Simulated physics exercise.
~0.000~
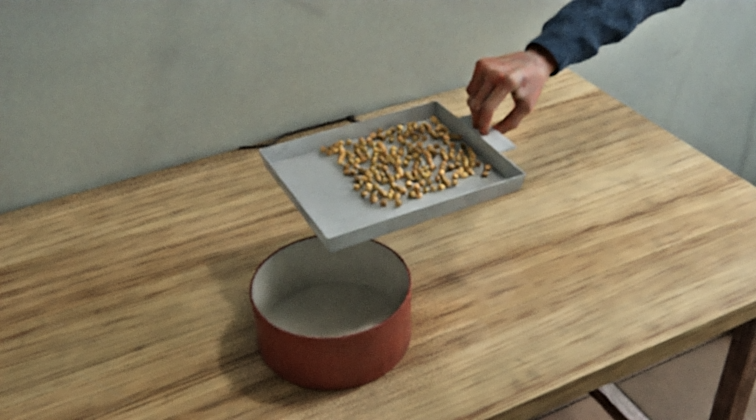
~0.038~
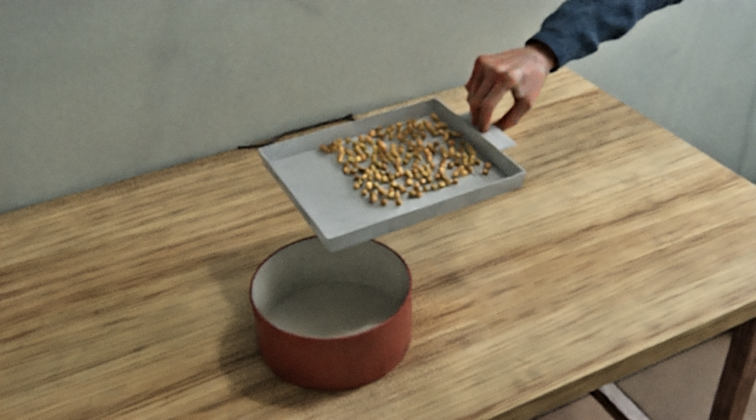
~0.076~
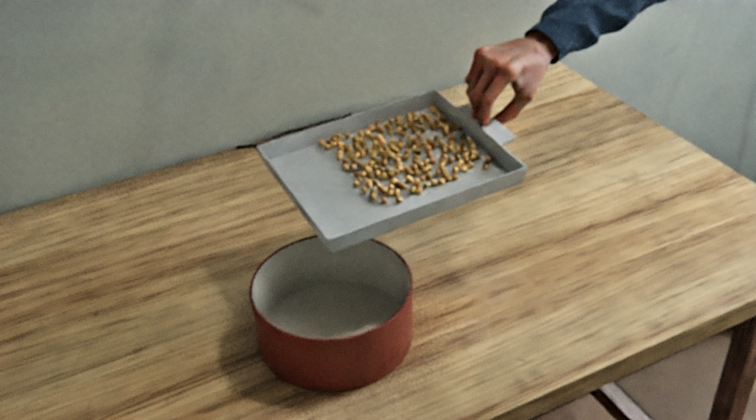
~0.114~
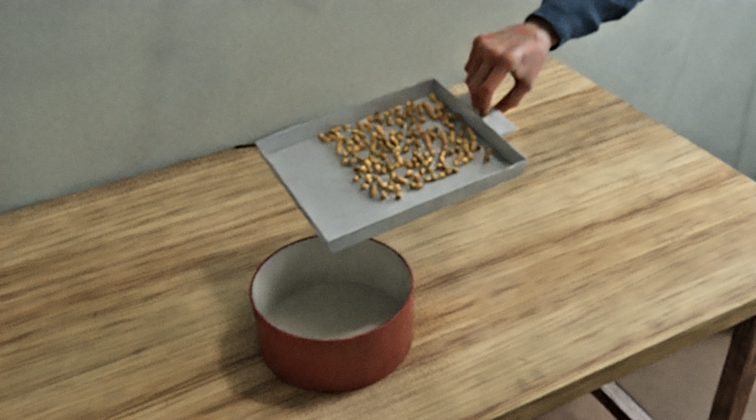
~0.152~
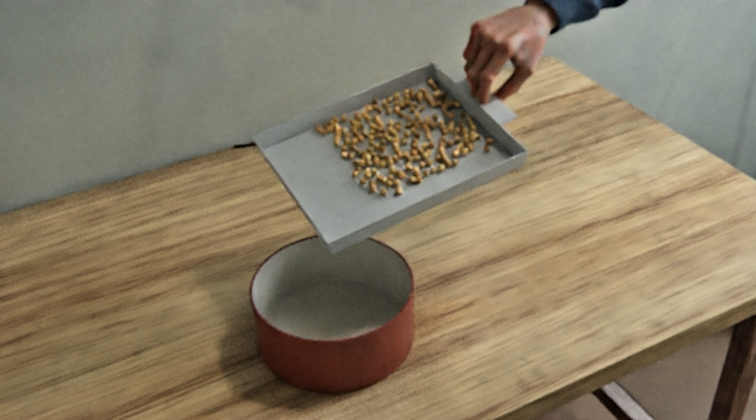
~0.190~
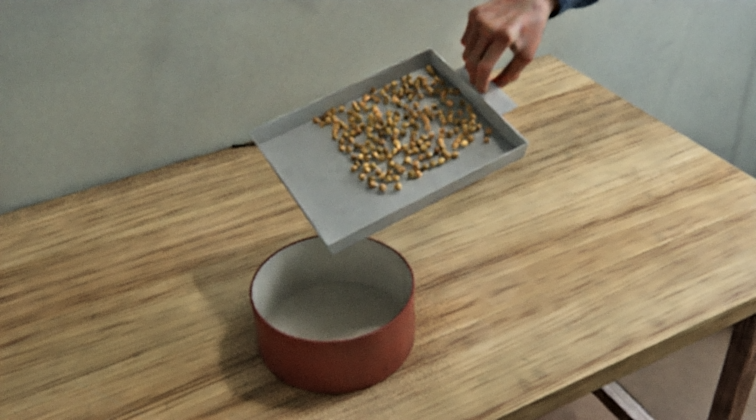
The clip opens on a hand gripping the tab of a shallow gray tray scattered with dried chickpeas, held above a red pot on a wooden table. The hand slowly raises the tray's right end, steepening its slant toward the left, while the chickpeas stay bunched in nearly the same place.
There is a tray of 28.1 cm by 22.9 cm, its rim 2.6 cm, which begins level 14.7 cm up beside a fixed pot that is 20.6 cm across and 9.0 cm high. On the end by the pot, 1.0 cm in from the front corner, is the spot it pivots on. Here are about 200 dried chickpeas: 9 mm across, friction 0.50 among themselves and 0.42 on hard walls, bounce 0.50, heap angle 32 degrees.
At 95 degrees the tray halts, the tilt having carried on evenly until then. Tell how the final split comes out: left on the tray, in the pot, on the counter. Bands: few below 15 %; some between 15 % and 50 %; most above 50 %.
Tray: Few; pot: Most; counter: Few.
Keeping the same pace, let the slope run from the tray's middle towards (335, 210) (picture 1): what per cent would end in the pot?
Estimate: Near 80 per cent.
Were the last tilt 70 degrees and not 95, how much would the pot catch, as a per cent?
I'd say close to 50 percent.
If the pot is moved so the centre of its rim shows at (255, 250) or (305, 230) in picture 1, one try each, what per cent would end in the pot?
First try about 0 per cent, second try about 0 per cent.
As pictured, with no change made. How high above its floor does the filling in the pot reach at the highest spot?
It reaches roughly 2.5 cm.
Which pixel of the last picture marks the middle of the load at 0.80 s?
At that time the load is centred around (321, 249).
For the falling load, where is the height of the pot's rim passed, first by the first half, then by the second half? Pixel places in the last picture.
Near (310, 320) at first, near (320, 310) afterwards.
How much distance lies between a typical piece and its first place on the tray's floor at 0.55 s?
Some 10 cm.
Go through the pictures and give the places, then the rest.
The first picture shows tray tilt 0 degrees, front corners at (329, 236) and (521, 173); middle of the pieces at (409, 158); pot at (331, 282).
The second picture shows tray tilt 1 degrees, front corners at (330, 236) and (522, 171); middle of the pieces at (408, 156).
The third picture shows tray tilt 3 degrees, front corners at (330, 237) and (522, 166); middle of the pieces at (408, 151).
The fourth picture shows tray tilt 6 degrees, front corners at (330, 238) and (523, 159), lowest corner left front; middle of the pieces at (408, 144).
The fifth picture shows tray tilt 10 degrees, front corners at (330, 239) and (524, 150), lowest corner left front; middle of the pieces at (407, 134).
The sixth picture shows tray tilt 14 degrees, front corners at (329, 241) and (524, 142), lowest corner left front; middle of the pieces at (405, 125); pot at (332, 284). Its pace works out near 110 degrees a second.
After 0.55 s, tilt 53 degrees; the tray holds 100 %, the pot 0 %.
After 0.80 s, tilt 80 degrees; the tray holds 65 %, the pot 15 %.
After 1.15 s, tilt 95 degrees; the tray holds 15 %, the pot 80 %.
By 2.1 s all is still; tray 5 %, pot 90 %, counter 5 %.
